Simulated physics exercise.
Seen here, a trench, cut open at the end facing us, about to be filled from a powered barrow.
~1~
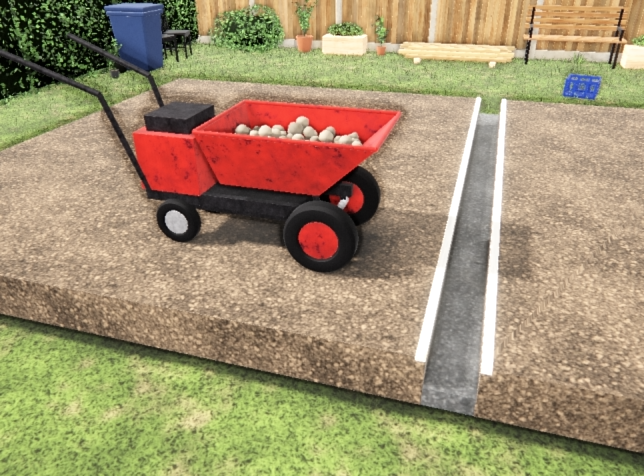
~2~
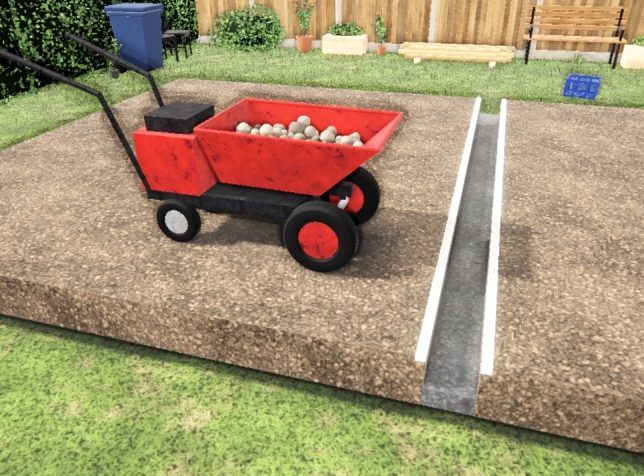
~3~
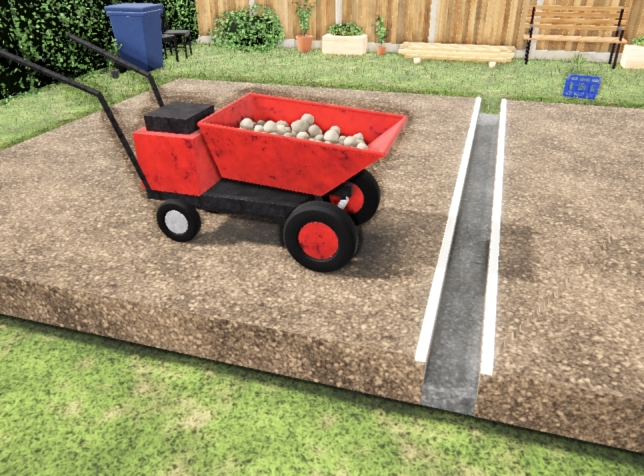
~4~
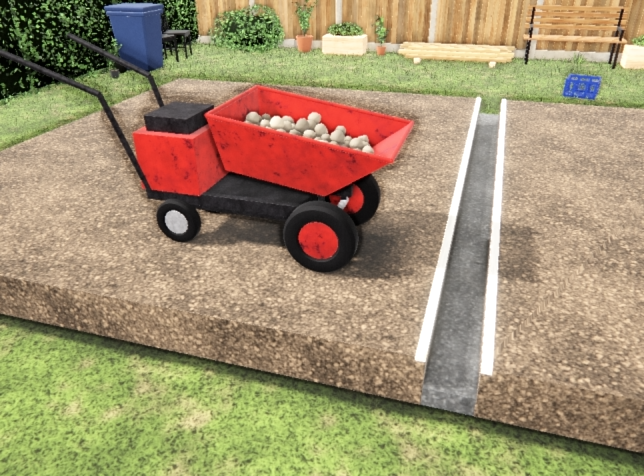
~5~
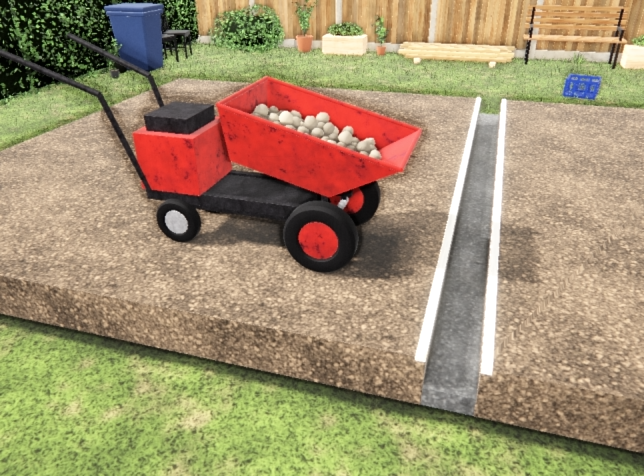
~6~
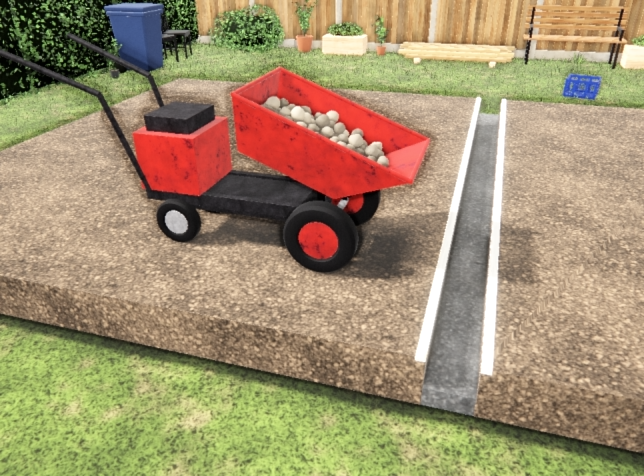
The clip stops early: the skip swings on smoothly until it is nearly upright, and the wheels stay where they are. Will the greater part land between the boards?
The trench takes over half.
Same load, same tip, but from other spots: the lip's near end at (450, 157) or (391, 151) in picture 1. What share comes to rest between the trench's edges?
First some 0, then 70 per cent.
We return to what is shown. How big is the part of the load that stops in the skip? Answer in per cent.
About 25 per cent.
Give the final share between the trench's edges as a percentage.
It comes to 65 per cent or so.
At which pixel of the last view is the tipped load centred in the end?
Roughly at (470, 276).
Shortly afterwards, skip tipped steeply; the whole lot in the skip.
Next, skip tipped right over; near half in the skip; near half in or heaped over the trench; only a few beyond it.
Some moments later, skip tipped right over; near a quarter in the skip; only a few short of the trench; near two thirds in or heaped over the trench; a little beyond it.
In the end, skip tipped right over; near a quarter in the skip; only a few short of the trench; near two thirds in or heaped over the trench; a little beyond it.
